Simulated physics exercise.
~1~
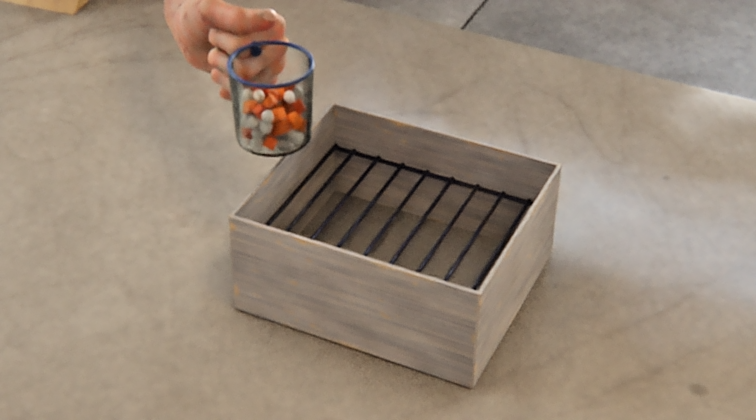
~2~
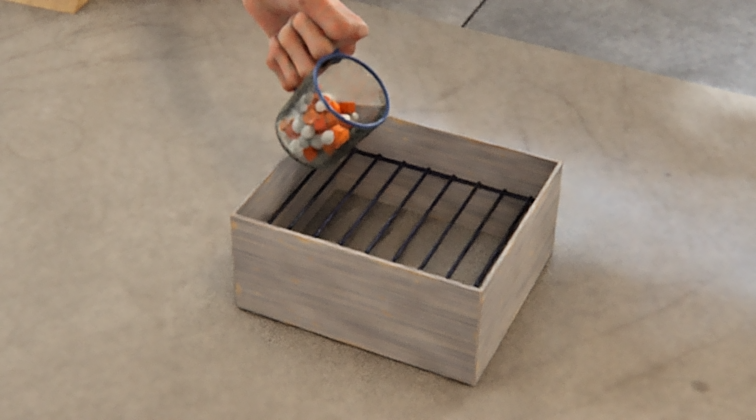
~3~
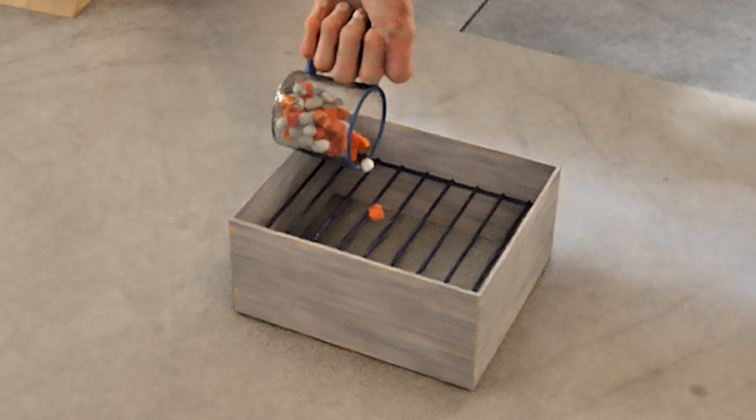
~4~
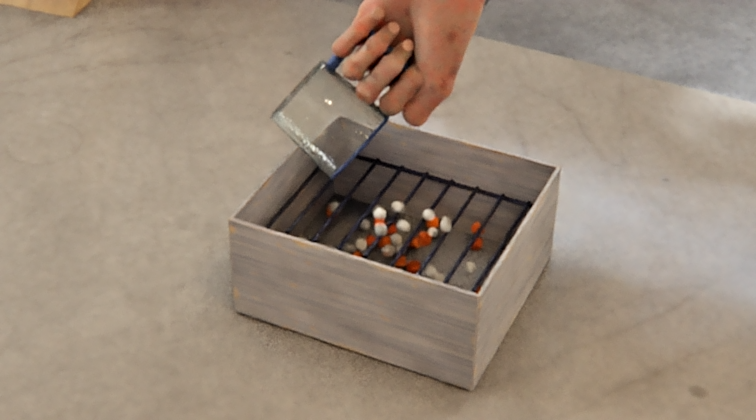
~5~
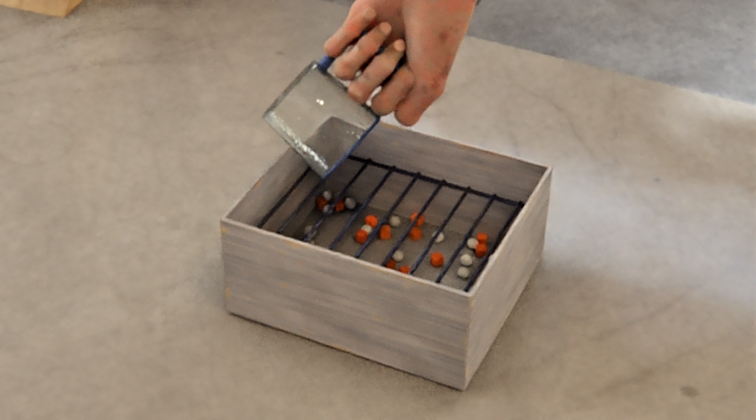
The footage shows a hand tilting a clear, blue-rimmed cup of orange and white bits over a dark wire grille in an open wooden box until the cup is upside down and empty. The bits tumble onto the grille and drop through, all ending up beneath the wires.
